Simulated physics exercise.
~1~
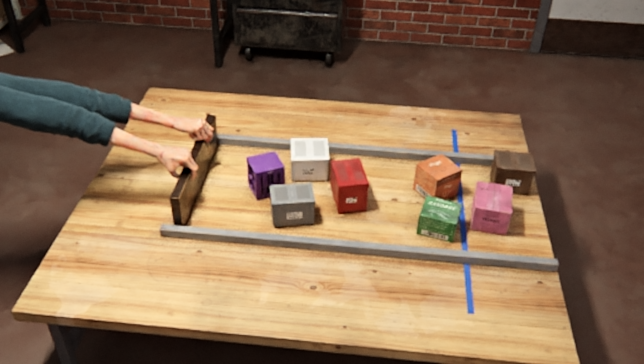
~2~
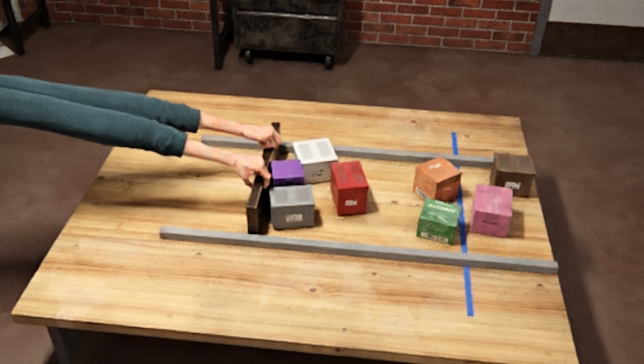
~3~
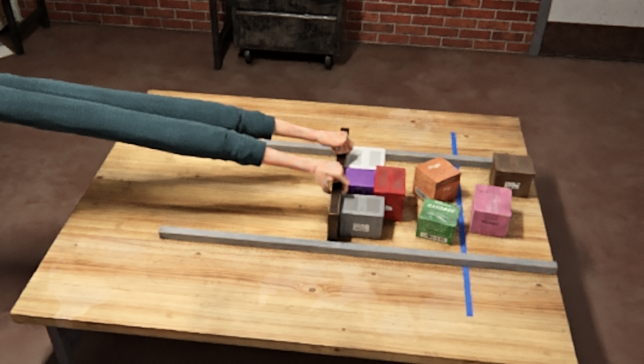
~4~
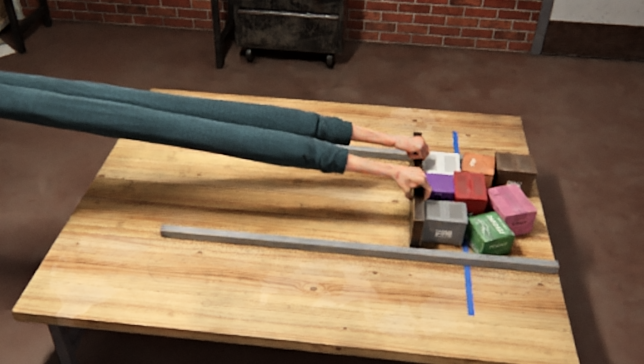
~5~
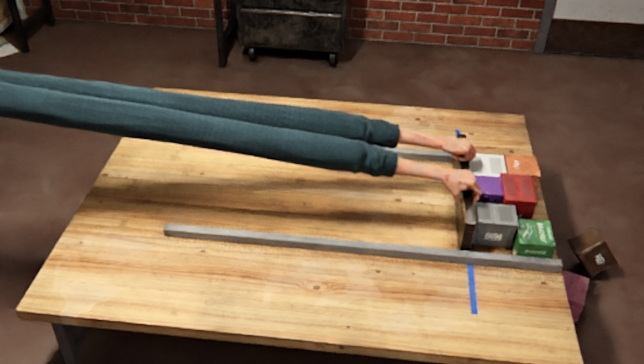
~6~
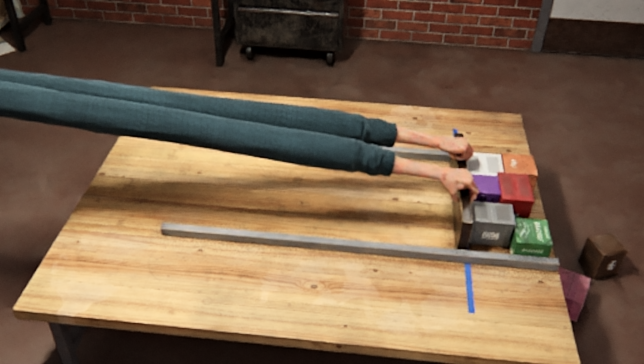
Two arms in dark teal sleeves reach in from the left, gripping a dark plank upright on a pale wooden table, seen from above in a brick-walled room. Between two grey rails sit scattered boxes, with purple, white, grey and red nearest the plank, and orange, green, pink and brown farther right around a strip of blue tape. The hands push the plank rightward, gathering the nearer boxes into a cluster. The cluster presses into the farther boxes and crowds them toward the right edge. The brown and pink boxes drop off, and the plank stops near the tape with the others still on the table.
